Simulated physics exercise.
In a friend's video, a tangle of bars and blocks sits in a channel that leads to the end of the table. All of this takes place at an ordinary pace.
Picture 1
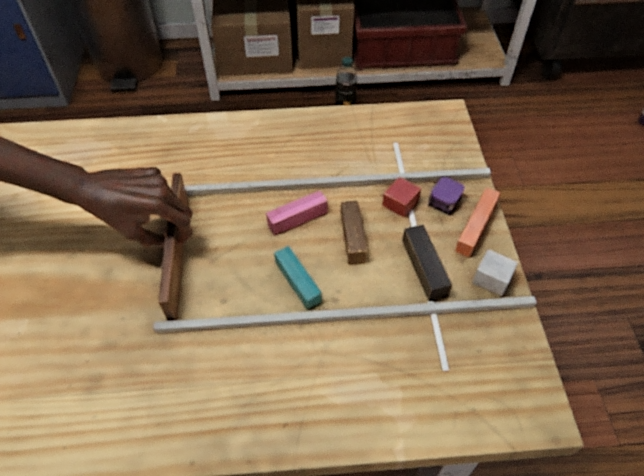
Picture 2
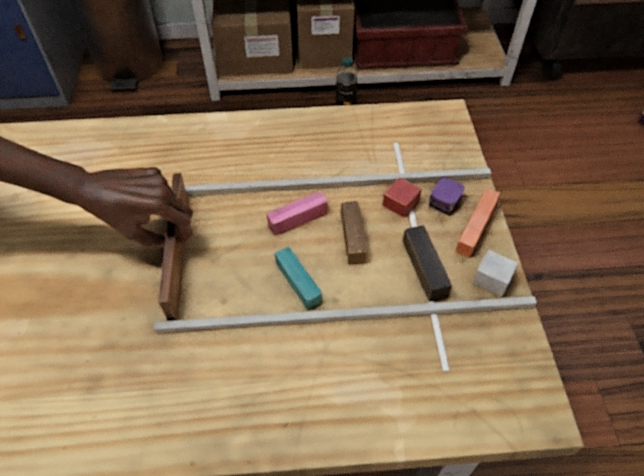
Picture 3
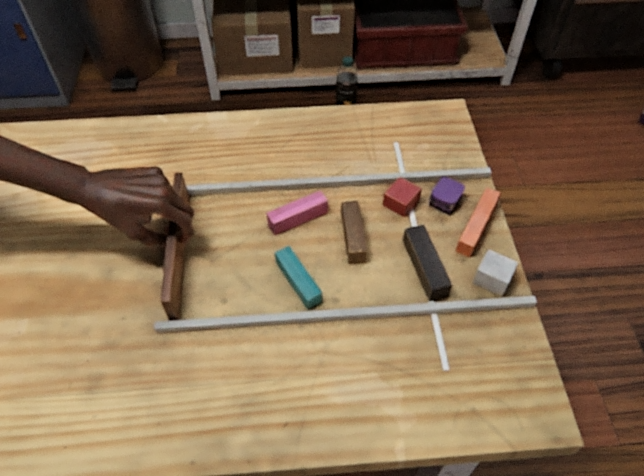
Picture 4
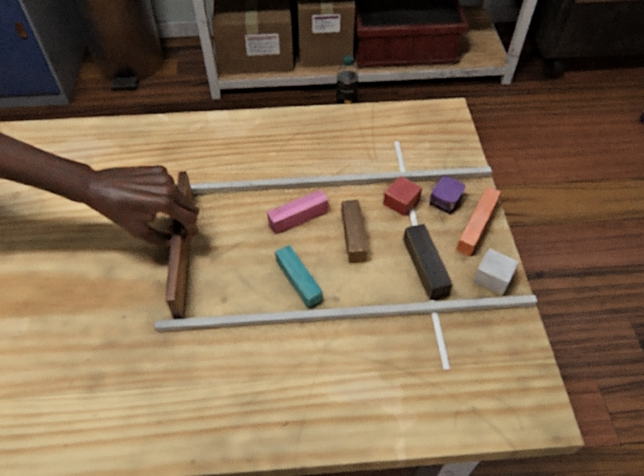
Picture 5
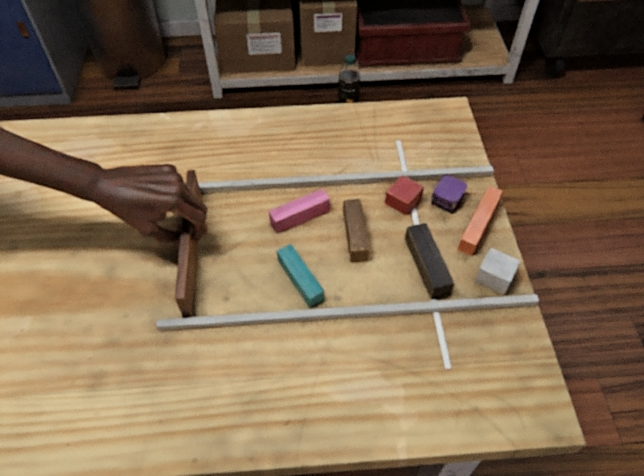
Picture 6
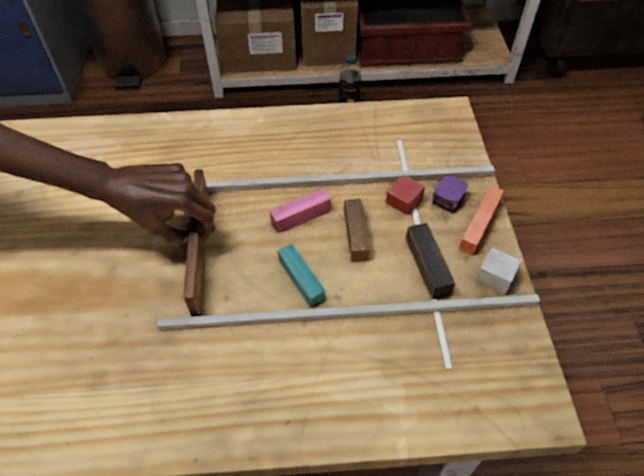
On a wooden table, a hand held a brown board upright between two rails and slid it slightly to the right, while the coloured bars and blocks ahead of it stayed still.
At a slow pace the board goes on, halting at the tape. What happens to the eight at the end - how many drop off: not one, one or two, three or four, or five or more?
Watch it: Nothing goes plunging down.
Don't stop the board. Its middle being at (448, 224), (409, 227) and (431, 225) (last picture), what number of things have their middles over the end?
Middles past end - pos 1: 1, pos 2: 0, pos 3: 0.
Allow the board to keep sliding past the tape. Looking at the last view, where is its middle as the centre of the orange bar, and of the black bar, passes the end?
I reckon its middle sits around (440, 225) and then around (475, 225).
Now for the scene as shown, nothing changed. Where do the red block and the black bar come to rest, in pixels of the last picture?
About (441, 192), and the other about (472, 261).
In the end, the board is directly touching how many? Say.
In total, 2.
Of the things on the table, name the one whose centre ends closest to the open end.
Answer: The orange bar.
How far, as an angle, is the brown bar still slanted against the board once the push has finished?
It sits some 0° out of line.
Soon after, none off yet; orange bar at rest near (482, 219); white block at rest near (498, 271); purple case at rest near (450, 194).
At rest, the number that fall off is zero.
